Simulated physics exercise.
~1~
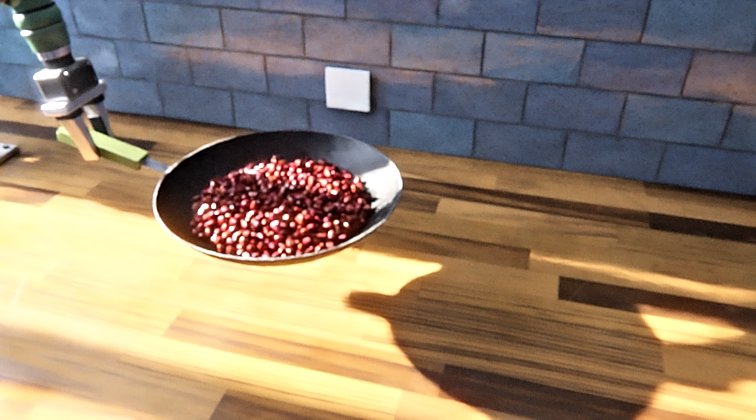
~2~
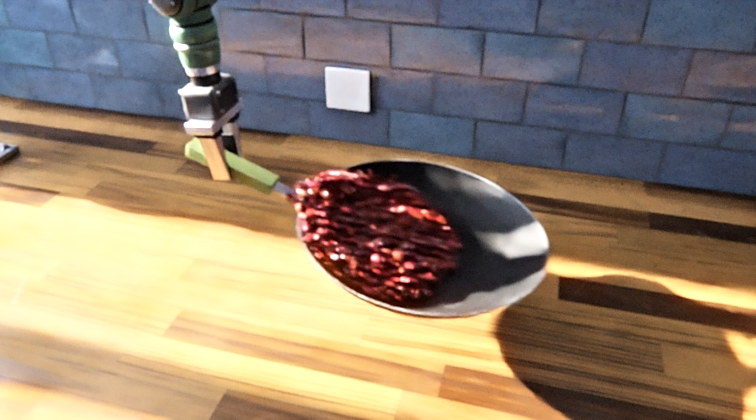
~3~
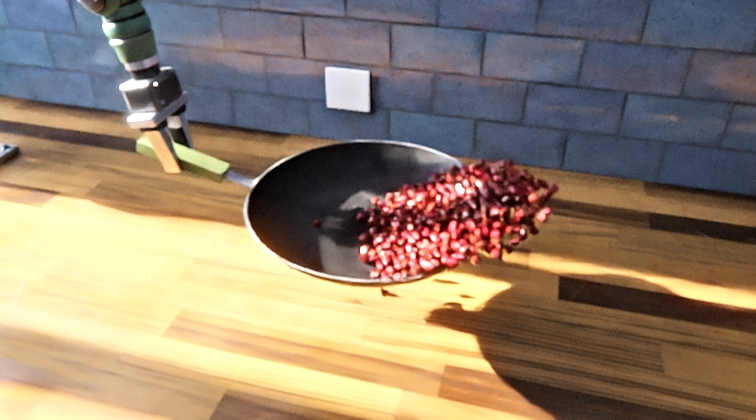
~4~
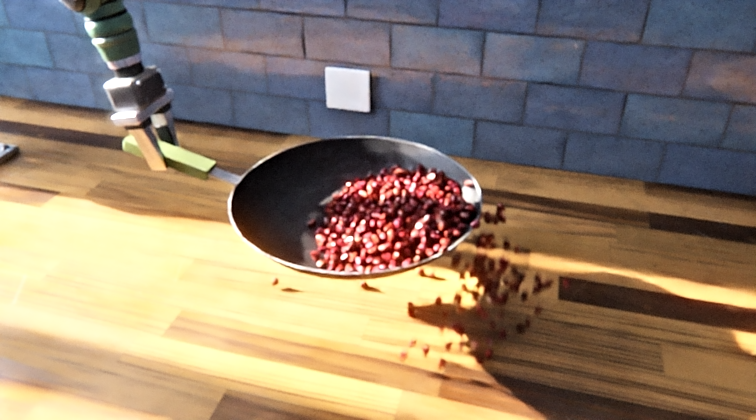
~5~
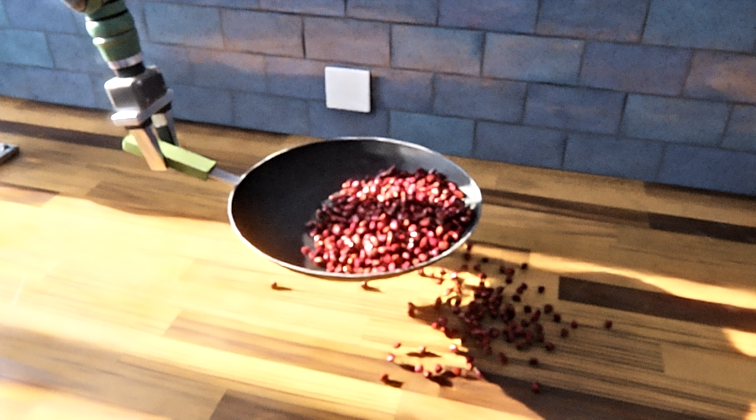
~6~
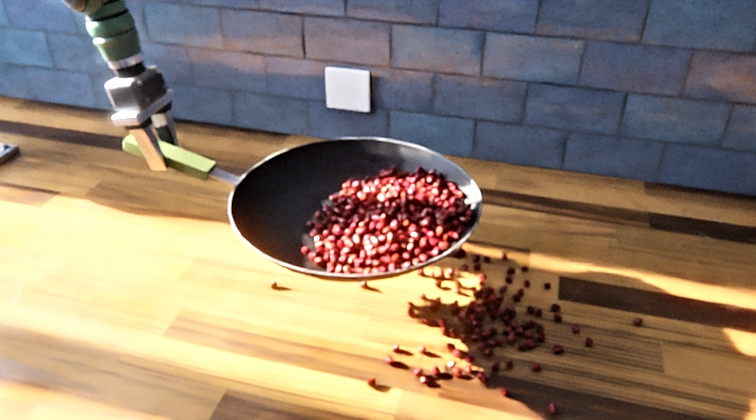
In the video, a robot arm holds a frying pan of dark red beans above a wooden counter, swings it right, then jerks it back left. The beans surge over the far rim, and some spill and scatter across the counter while most remain in the pan.
